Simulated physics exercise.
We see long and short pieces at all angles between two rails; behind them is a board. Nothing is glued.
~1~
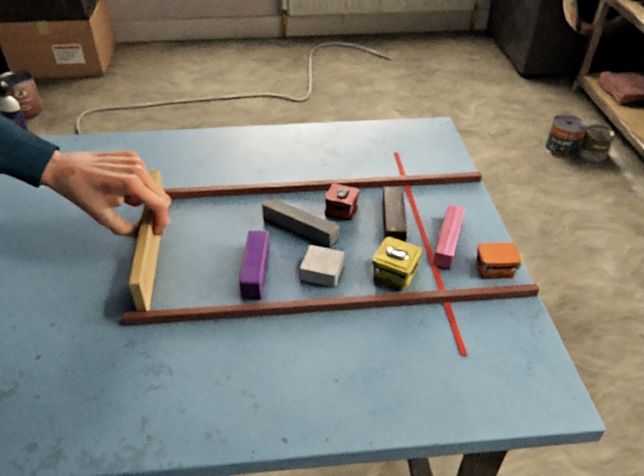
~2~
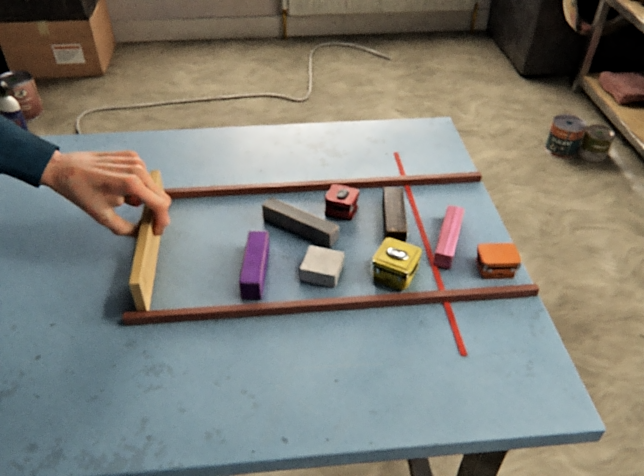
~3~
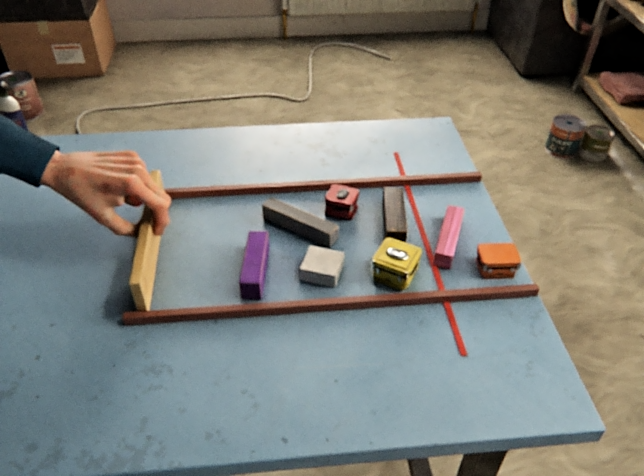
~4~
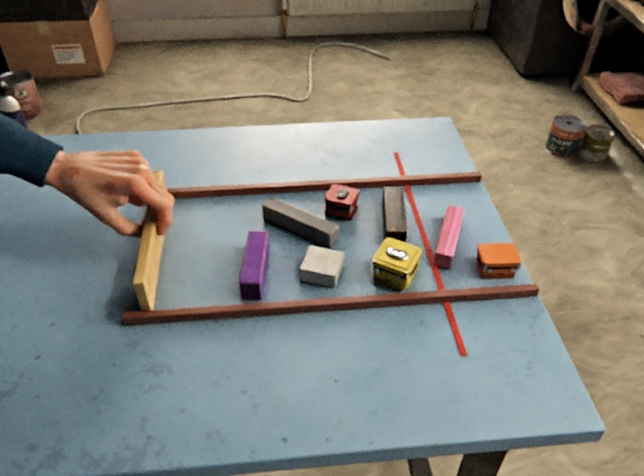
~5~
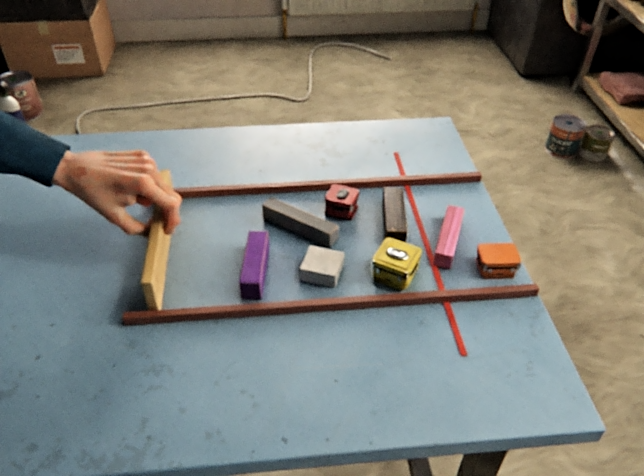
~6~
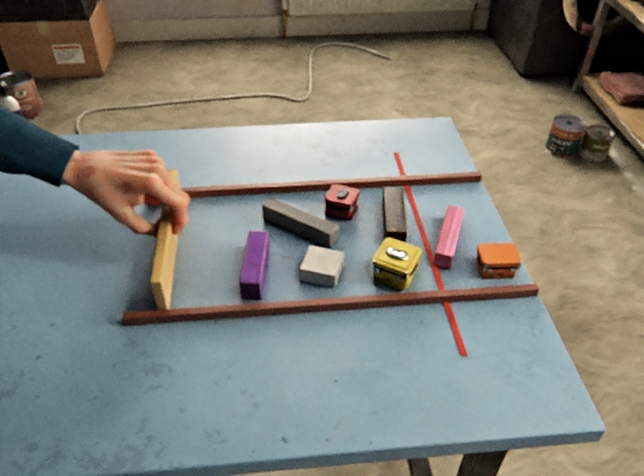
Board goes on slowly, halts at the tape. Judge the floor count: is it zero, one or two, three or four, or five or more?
The floor count is one or two.
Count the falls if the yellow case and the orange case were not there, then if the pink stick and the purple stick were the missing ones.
Result: 0 in the first case, with 0 in the second.
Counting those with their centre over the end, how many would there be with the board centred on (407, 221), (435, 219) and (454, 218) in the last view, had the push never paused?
Going through the three positions, you'd get 1, 2 and 3.
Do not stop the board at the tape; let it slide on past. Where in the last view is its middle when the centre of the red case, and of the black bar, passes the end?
I reckon its middle sits around (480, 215) and then around (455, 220).
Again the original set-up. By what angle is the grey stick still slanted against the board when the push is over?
Somewhere near 20 degrees, I'd say.
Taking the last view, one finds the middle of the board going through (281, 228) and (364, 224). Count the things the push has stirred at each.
One spot: 3. Other spot: 8.
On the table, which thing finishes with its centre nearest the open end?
Pink stick.
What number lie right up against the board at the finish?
At rest, 2 are in contact.
Soon after, none off yet; orange case at rest near (497, 261); pink stick at rest near (449, 236); black bar at rest near (394, 215).
At rest, the number that fall off is one or two; fallen, orange case.
